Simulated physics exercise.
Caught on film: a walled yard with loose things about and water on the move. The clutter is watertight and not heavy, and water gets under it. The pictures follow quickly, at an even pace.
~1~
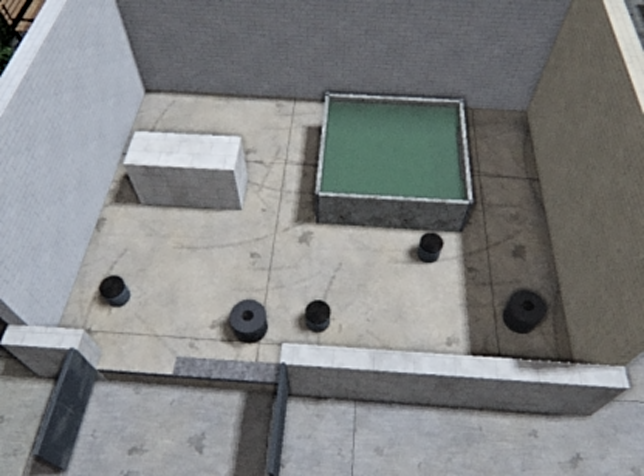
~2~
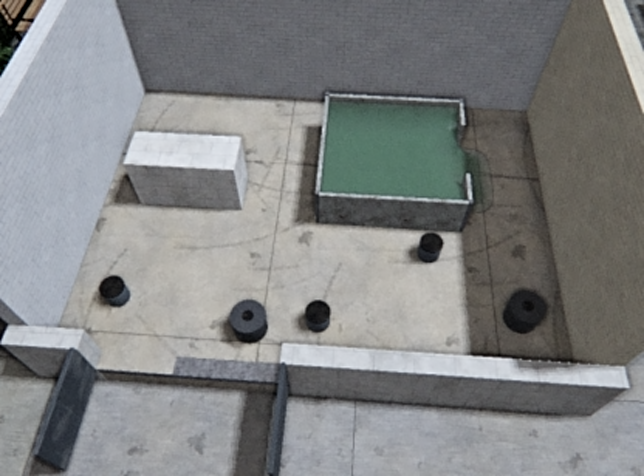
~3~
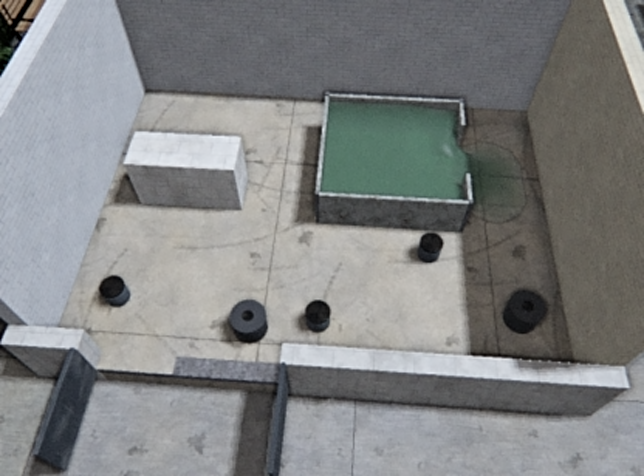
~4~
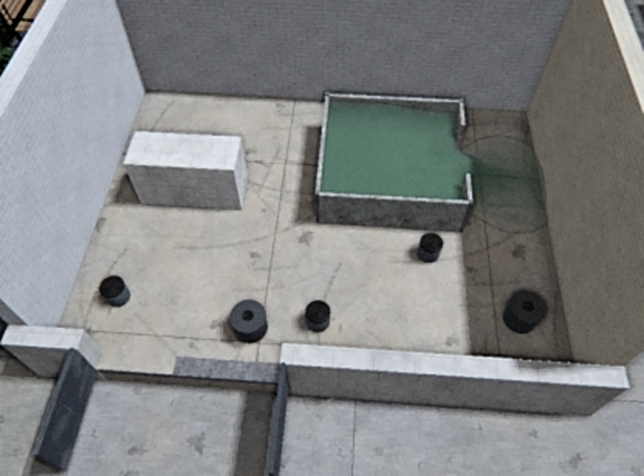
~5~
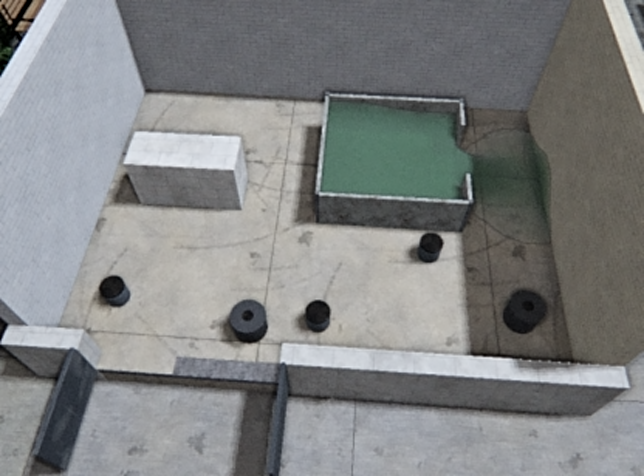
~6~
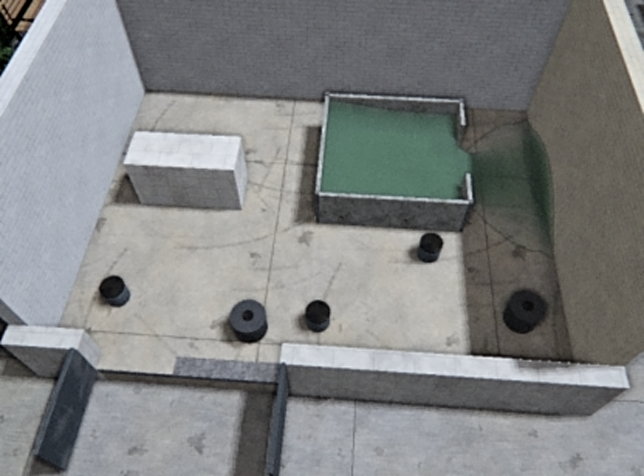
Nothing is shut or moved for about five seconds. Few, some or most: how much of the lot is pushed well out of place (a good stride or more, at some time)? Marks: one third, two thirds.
Share: Between one and two thirds.
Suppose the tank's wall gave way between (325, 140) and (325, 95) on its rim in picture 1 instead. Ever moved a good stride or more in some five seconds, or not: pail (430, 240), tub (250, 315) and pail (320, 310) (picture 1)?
One after the other: Never so far, not that far, never so far.
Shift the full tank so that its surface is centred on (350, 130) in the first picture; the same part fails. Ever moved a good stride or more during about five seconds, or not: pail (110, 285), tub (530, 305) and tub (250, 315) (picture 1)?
In turn: No, shifted that much, yes.
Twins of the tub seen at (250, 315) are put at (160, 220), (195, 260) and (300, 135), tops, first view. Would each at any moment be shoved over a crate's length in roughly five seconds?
In that order: Under that, short of that, short of that.
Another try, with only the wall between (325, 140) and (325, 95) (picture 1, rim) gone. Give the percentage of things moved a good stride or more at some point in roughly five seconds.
I make it 20 per cent.
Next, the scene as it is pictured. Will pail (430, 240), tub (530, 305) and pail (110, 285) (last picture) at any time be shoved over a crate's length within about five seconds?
In turn: Short of that, moved that far, never so far.
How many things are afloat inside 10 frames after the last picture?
1 of them.
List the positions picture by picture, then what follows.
A tub at (248, 316), on the bottom; a pail at (432, 242) rests on the ground; 0 of 5 have shifted, in the first frame.
A tub at (248, 316), on the bottom; a pail at (432, 242) rests on the ground; 0 of 5 have shifted, in the second frame.
A tub at (248, 316), on the bottom; a pail at (432, 242), on the bottom; 0 of 5 have shifted, in the third frame.
A tub at (248, 316) rests on the ground; a pail at (432, 242) rests on the ground; 0 of 5 have shifted, in the fourth frame.
A tub at (248, 316) rests on the ground; a pail at (432, 242) rests on the ground; 0 of 5 have shifted, in the fifth frame.
A tub at (248, 316), on the bottom; a pail at (432, 242) rests on the ground; 0 of 5 have shifted, in the sixth frame.
A moment on, 0 of 5 are well off their spots; 0 afloat.
Next, 1 of 5 are well off their spots; 1 afloat.
Later, 1 of 5 are well off their spots; 0 afloat.
In the end, 3 of 5 are well off their spots, and 3 have been at some point; 0 afloat.
